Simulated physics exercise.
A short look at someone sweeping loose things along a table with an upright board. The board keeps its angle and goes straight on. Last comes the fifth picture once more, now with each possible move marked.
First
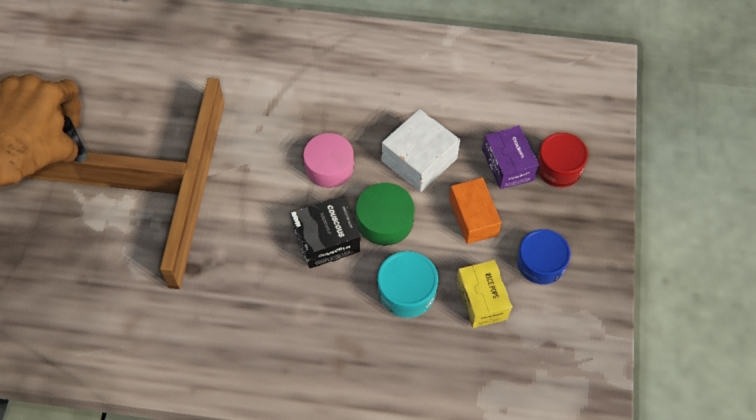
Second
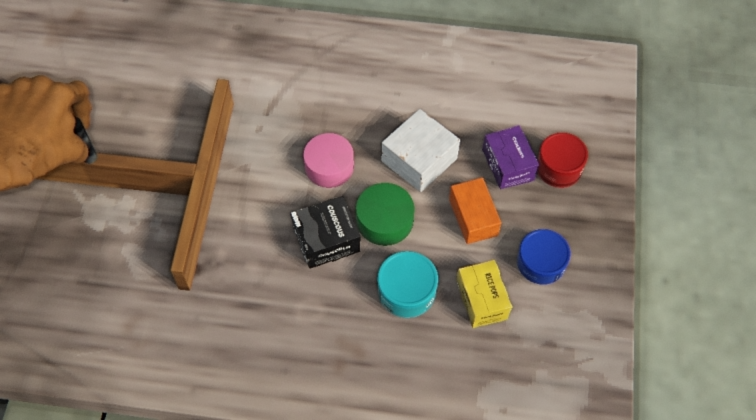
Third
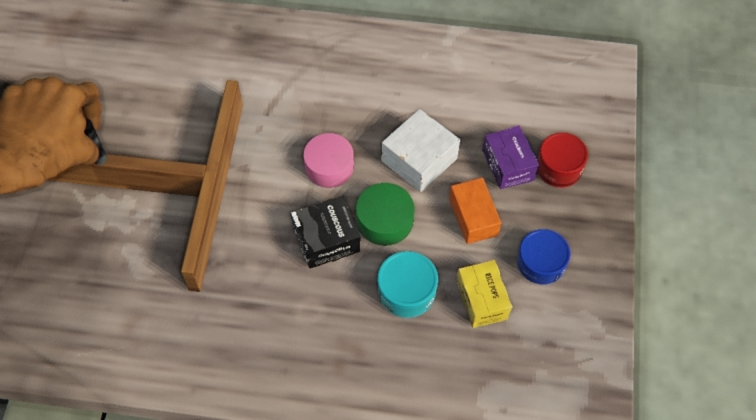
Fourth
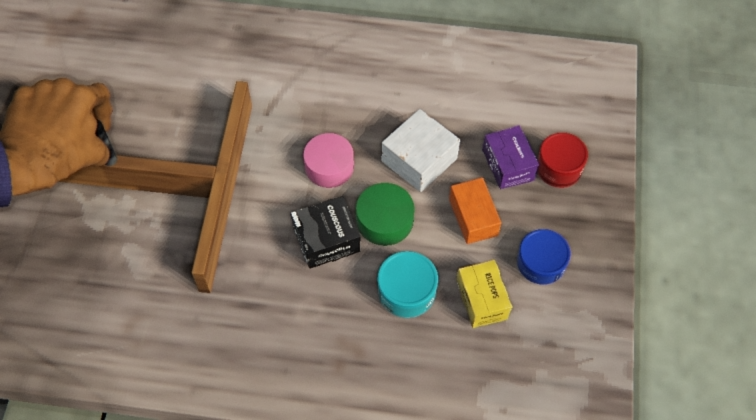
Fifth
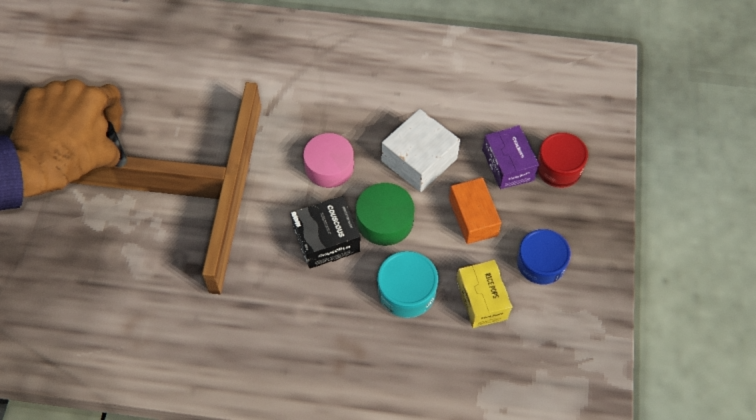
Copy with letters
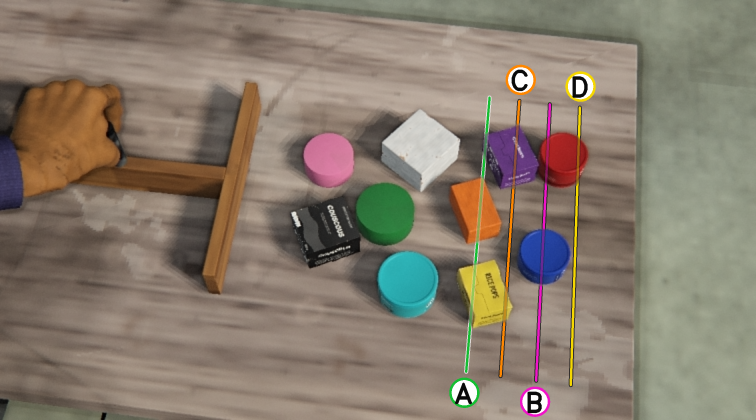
A wooden board on a handle, pushed by a hand at the left, slid slowly a short way right across the table toward the colourful tubs and small boxes, which all stayed still.
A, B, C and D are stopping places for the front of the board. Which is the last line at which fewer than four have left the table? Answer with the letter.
B.
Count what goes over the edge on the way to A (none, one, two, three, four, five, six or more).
In all, none.
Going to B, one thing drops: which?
The red tub.
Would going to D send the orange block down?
Yes.
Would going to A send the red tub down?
No.
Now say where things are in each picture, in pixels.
The first frame shows pink tin (329, 160); red tub (562, 161); yellow packet (483, 293).
The second frame shows board (201, 170); purple packet (510, 157).
The third frame shows board (210, 171); white block (420, 151).
The fourth frame shows board (221, 172); turquoise jar (407, 285).
The fifth frame shows board (231, 173); green tin (385, 215); pink tin (329, 160); red tub (562, 161).
On the copy, A at (479, 225); B at (544, 232); C at (511, 228); D at (576, 236).
On B. First, board (342, 186); turquoise jar (420, 297); white block (428, 147).
Then, board (455, 200); red tub (581, 165); blue jar (553, 257).
Finally, board (544, 210); red tub over the edge; blue jar (627, 268); one fallen.
By contrast, A is within the limit but short; C is within the limit but short; D drops five.
